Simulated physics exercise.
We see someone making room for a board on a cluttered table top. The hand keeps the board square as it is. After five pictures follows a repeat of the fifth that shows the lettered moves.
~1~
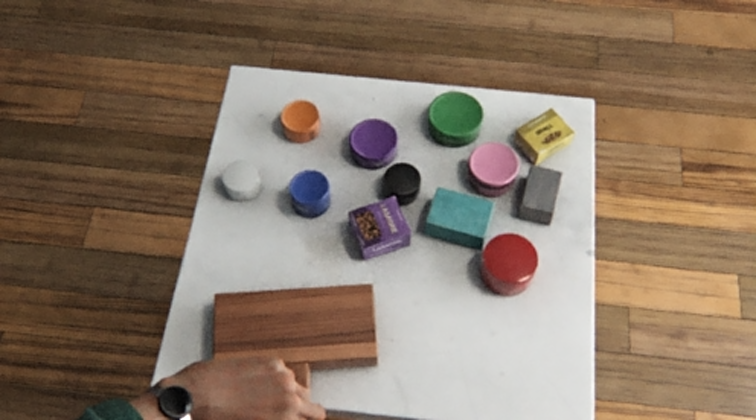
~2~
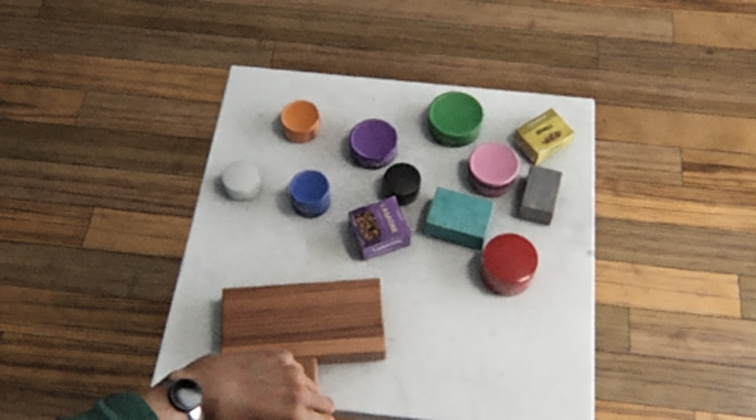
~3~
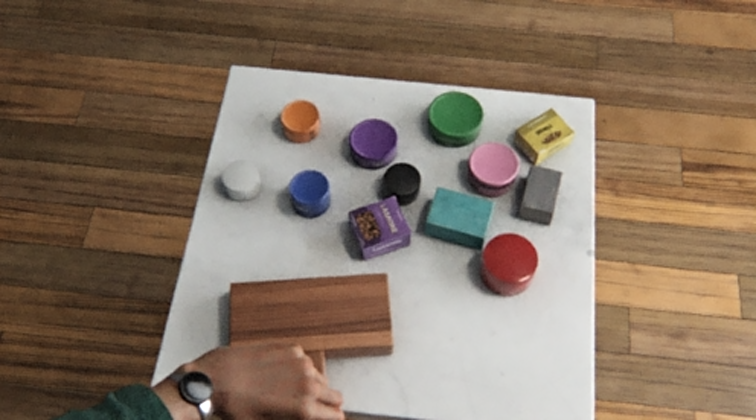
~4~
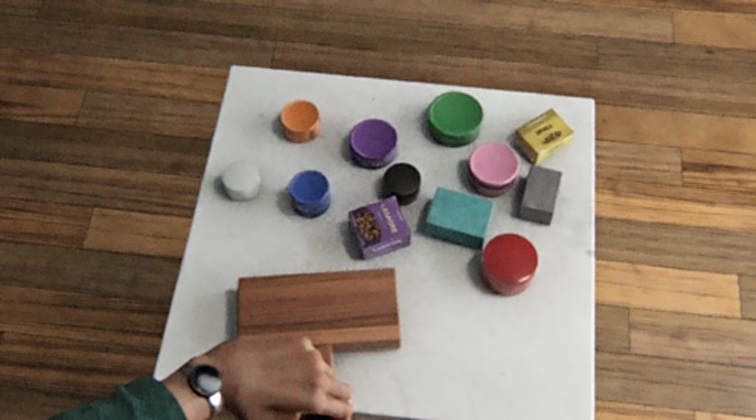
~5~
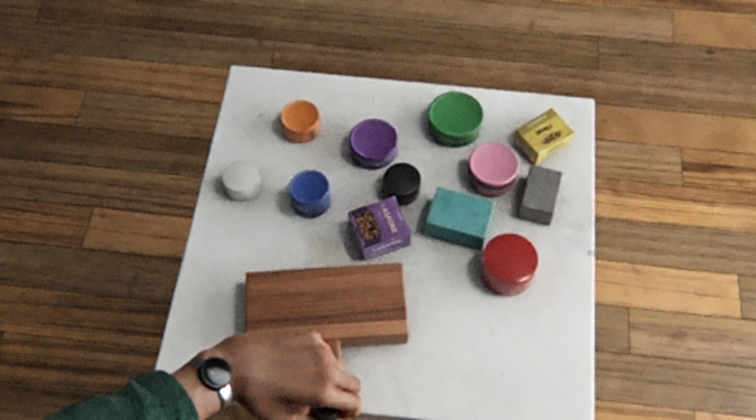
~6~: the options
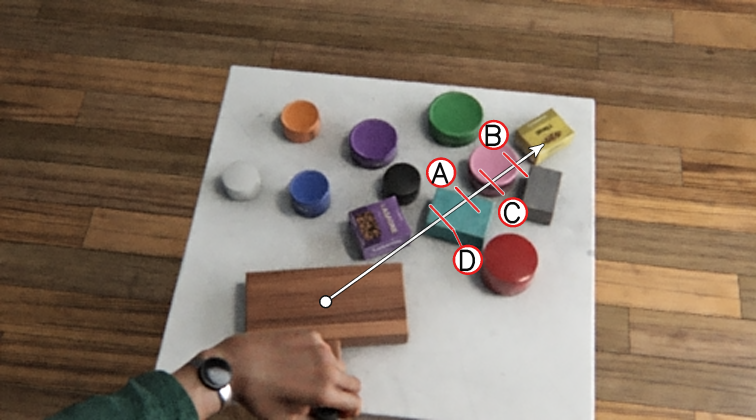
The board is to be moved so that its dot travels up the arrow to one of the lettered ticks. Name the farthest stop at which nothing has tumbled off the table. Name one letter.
Up to mark C.
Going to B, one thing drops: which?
The grey block.
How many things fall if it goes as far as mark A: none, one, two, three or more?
By then, none.
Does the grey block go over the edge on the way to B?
Yes.
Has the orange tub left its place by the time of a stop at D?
No.
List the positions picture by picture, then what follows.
The first frame shows pink jar (493, 170); blue tub (311, 194); turquoise block (459, 218).
The second frame shows board (302, 319); green tub (455, 120).
The third frame shows board (310, 313); yellow packet (544, 137).
The fourth frame shows board (318, 308); grey block (540, 195).
The fifth frame shows board (326, 302); purple jar (374, 145); black tin (402, 184); red pot (509, 265).
On the marked copy, A at (467, 199); B at (515, 165); C at (491, 182); D at (442, 218); the arrow from (326, 302) to (543, 145); the white dot at (326, 302).
Following C. Soon after the start, board (388, 262); black tin (403, 172); turquoise block (469, 207).
Later, board (447, 219); red pot (555, 254); yellow packet (552, 129).
In the end, board (490, 189); grey block (580, 184); pink jar (508, 102); nothing has fallen.
As for the rest, A is safe but short; B drops the grey block; D is safe but short.
